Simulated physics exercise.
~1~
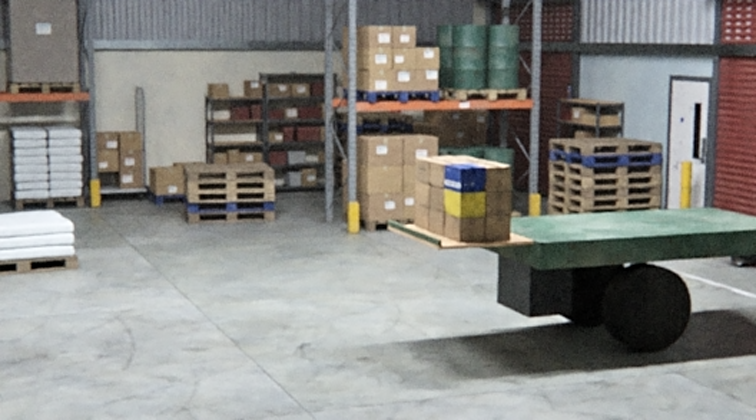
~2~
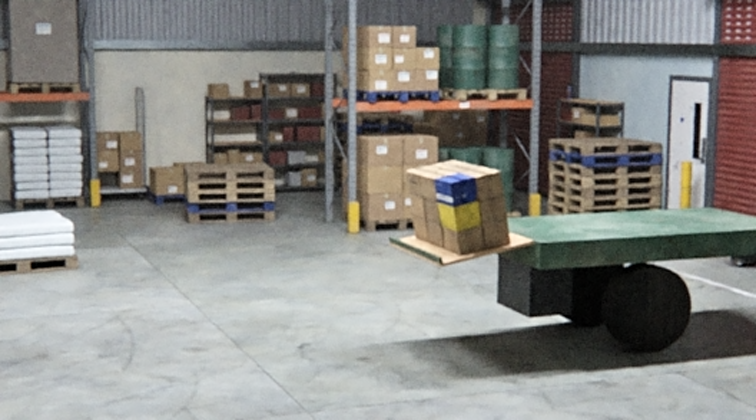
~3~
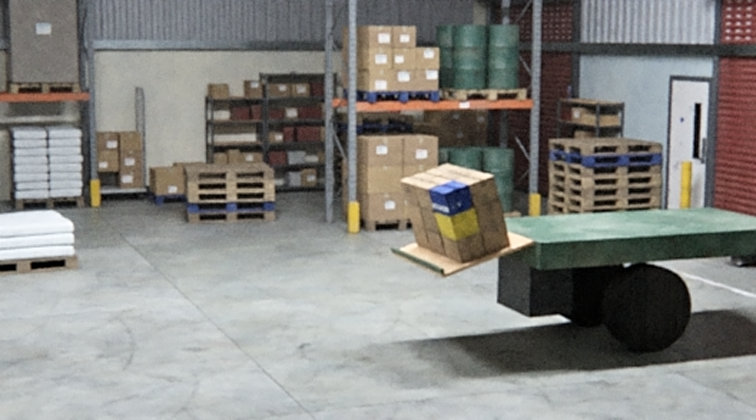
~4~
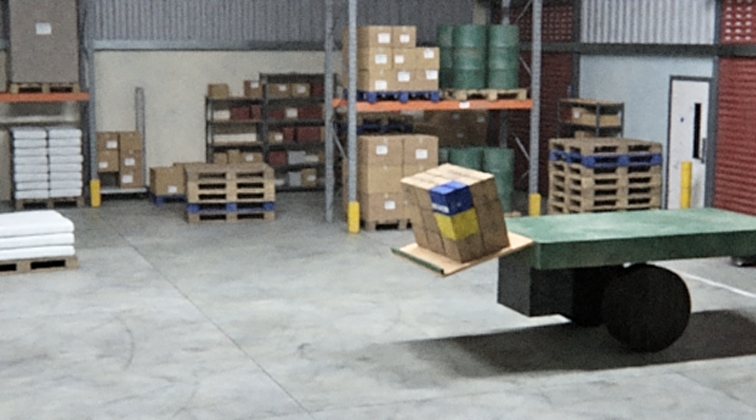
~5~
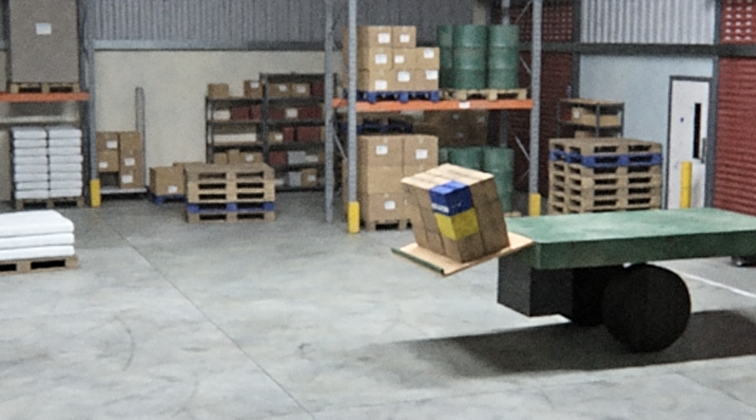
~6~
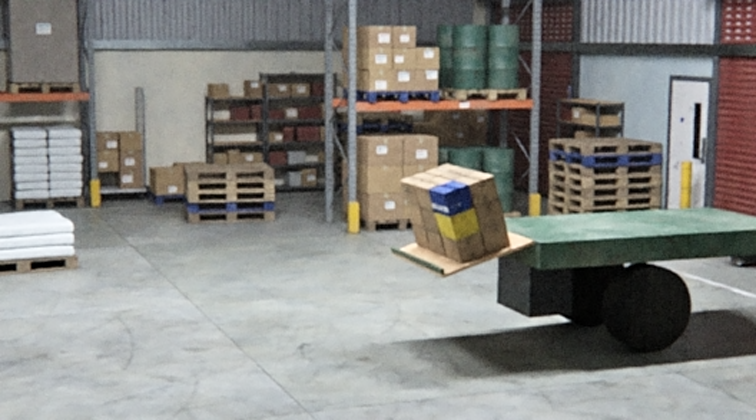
A wooden flap holding stacked parcels tilts down to the left, and every parcel stays aboard.
